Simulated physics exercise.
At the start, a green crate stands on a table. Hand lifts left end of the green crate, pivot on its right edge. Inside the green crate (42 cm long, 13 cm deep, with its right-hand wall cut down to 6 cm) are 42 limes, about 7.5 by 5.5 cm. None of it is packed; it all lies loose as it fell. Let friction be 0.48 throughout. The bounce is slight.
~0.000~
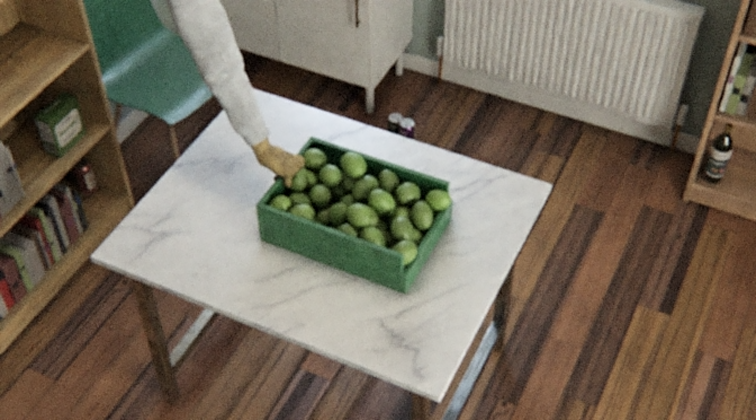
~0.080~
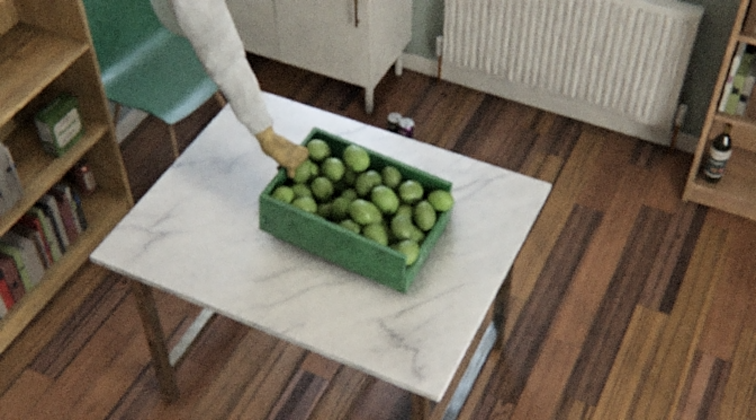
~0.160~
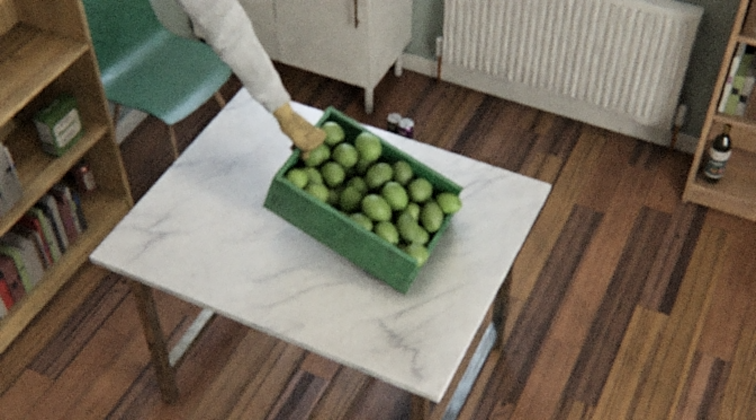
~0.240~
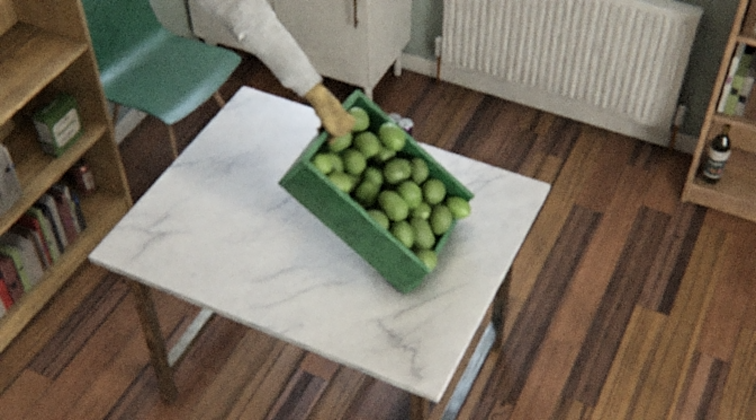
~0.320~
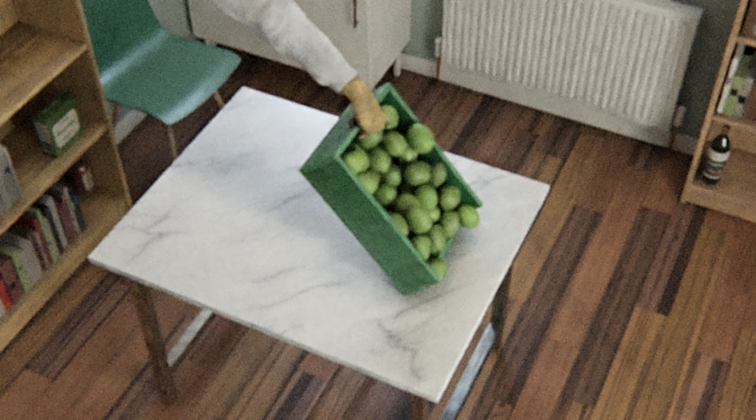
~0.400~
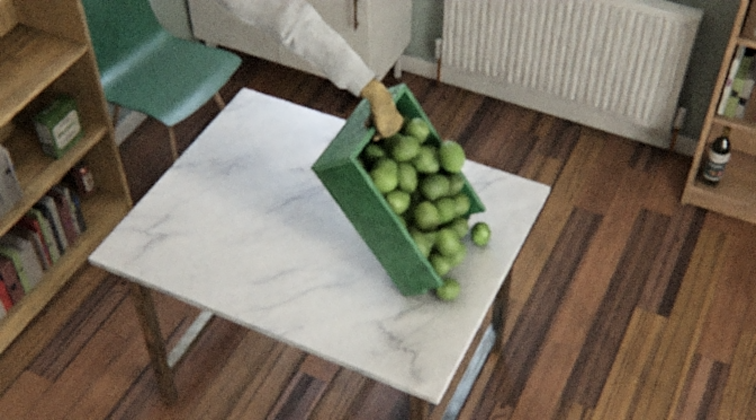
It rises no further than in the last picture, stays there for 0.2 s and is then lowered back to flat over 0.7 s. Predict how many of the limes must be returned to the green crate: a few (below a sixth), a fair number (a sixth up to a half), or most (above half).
Most.
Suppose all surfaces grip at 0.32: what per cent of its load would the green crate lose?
Then the green crate sheds 60 per cent of its load.
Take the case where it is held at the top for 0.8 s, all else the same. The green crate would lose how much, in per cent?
The green crate would shed 60 percent of its load.
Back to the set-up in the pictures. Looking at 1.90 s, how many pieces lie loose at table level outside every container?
I'd guess near 12.
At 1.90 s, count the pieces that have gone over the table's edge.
Piece count: Some 14.
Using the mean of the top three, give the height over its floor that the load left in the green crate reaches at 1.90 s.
8 cm or so.
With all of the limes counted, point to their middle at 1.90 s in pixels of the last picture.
Centre: About (458, 263) px.
After 0.64 s, tilt 53°; green crate 28 in, 14 out.
After 0.94 s, tilt 28°; green crate 19 in, 23 out.
After 1.36 s, tilt 0°; green crate 17 in, 25 out.
Final count (at 1.90 s), green crate 17 in, 25 out. Asked share, 25 of 42, 60 per cent.
